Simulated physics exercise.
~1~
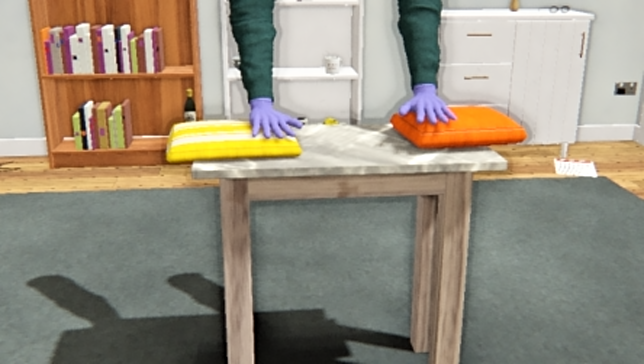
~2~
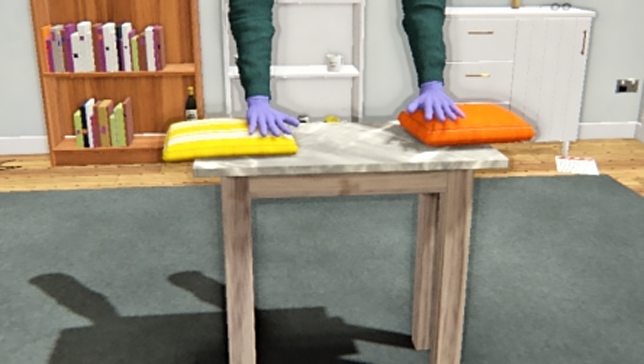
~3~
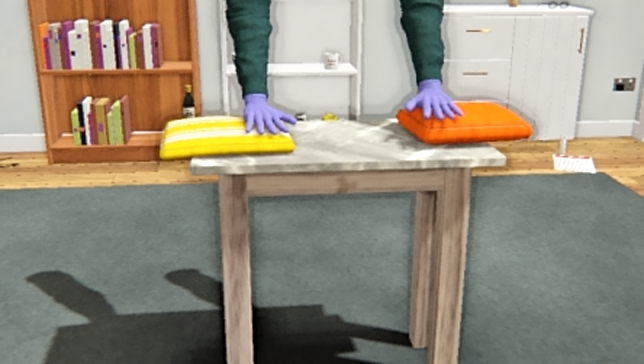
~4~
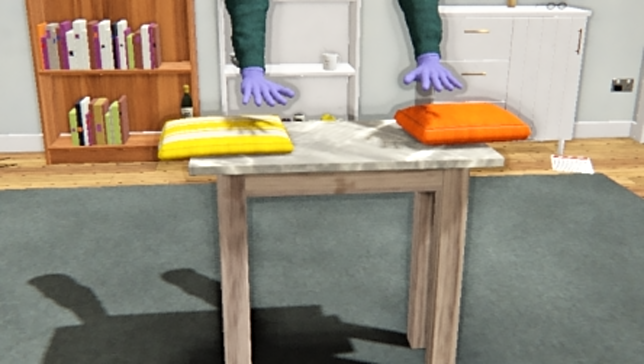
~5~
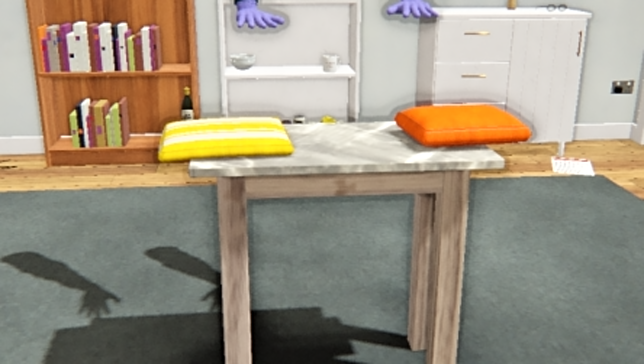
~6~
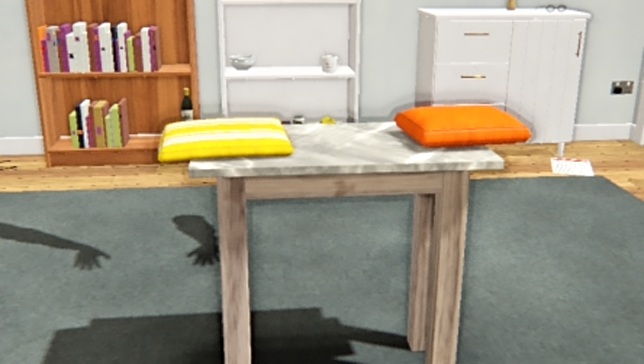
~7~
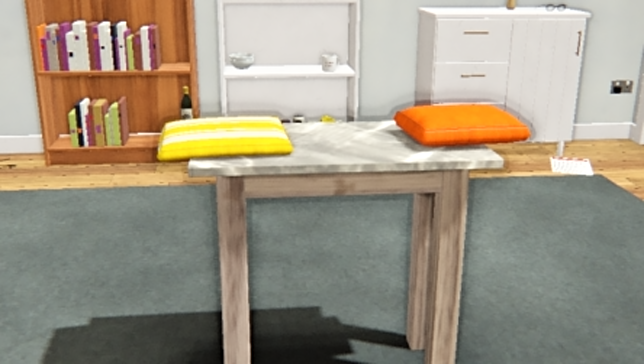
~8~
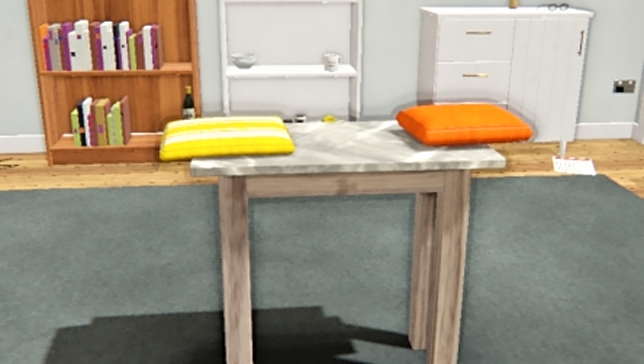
Gloved hands resting on a yellow cushion and an orange cushion on a table, then lifting away, leaving both in place.
